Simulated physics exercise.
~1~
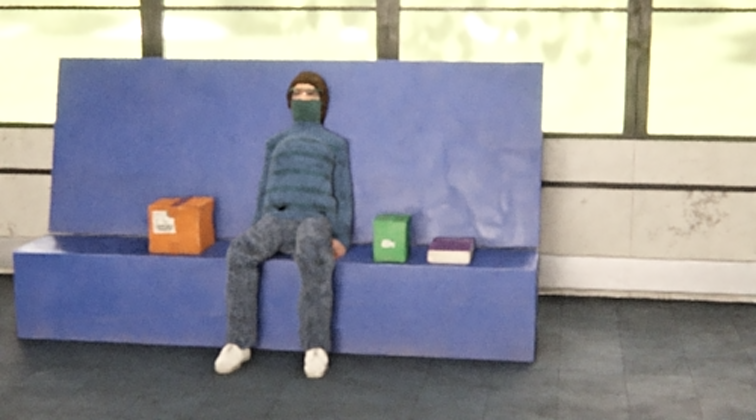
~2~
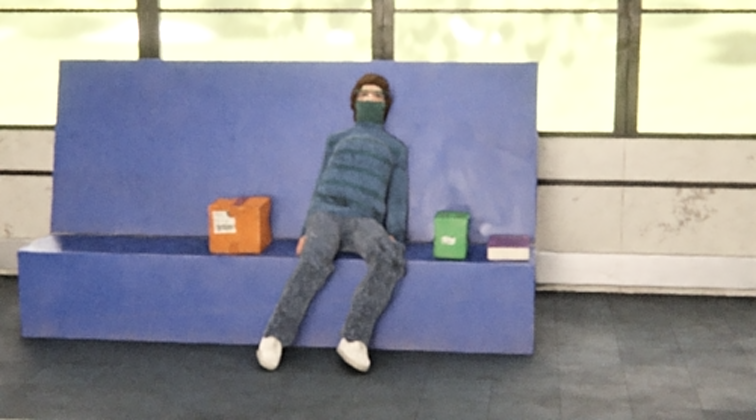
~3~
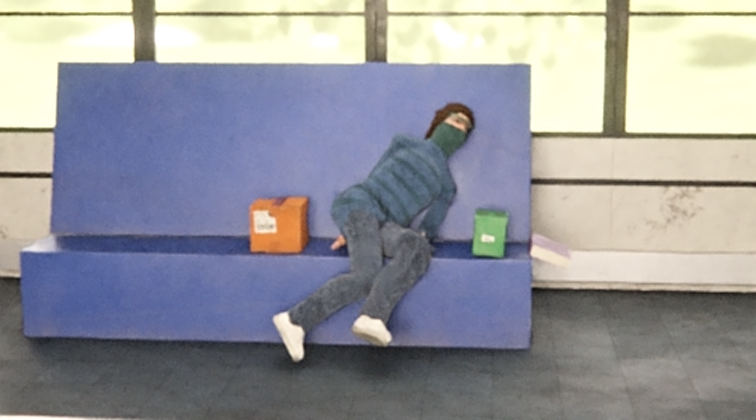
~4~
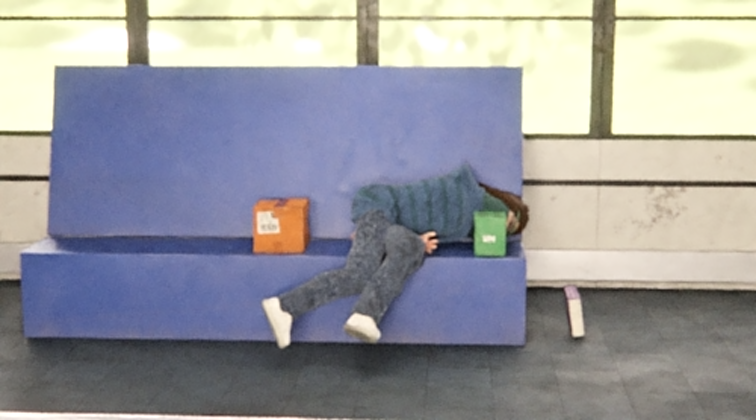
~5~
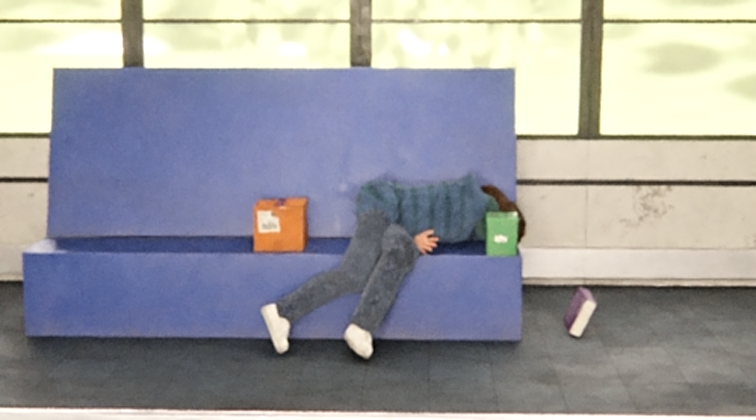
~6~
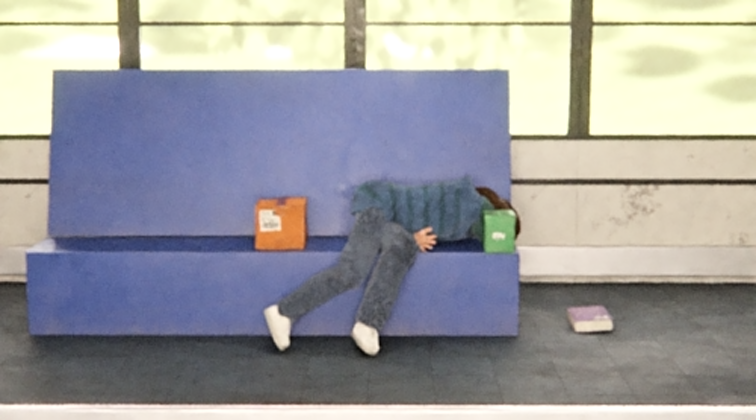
A masked person in a striped sweater slid right along a blue bench with an orange box, a green box and a purple-and-white book, then slumped sideways behind the green box while the book tumbled off the right end onto the floor.
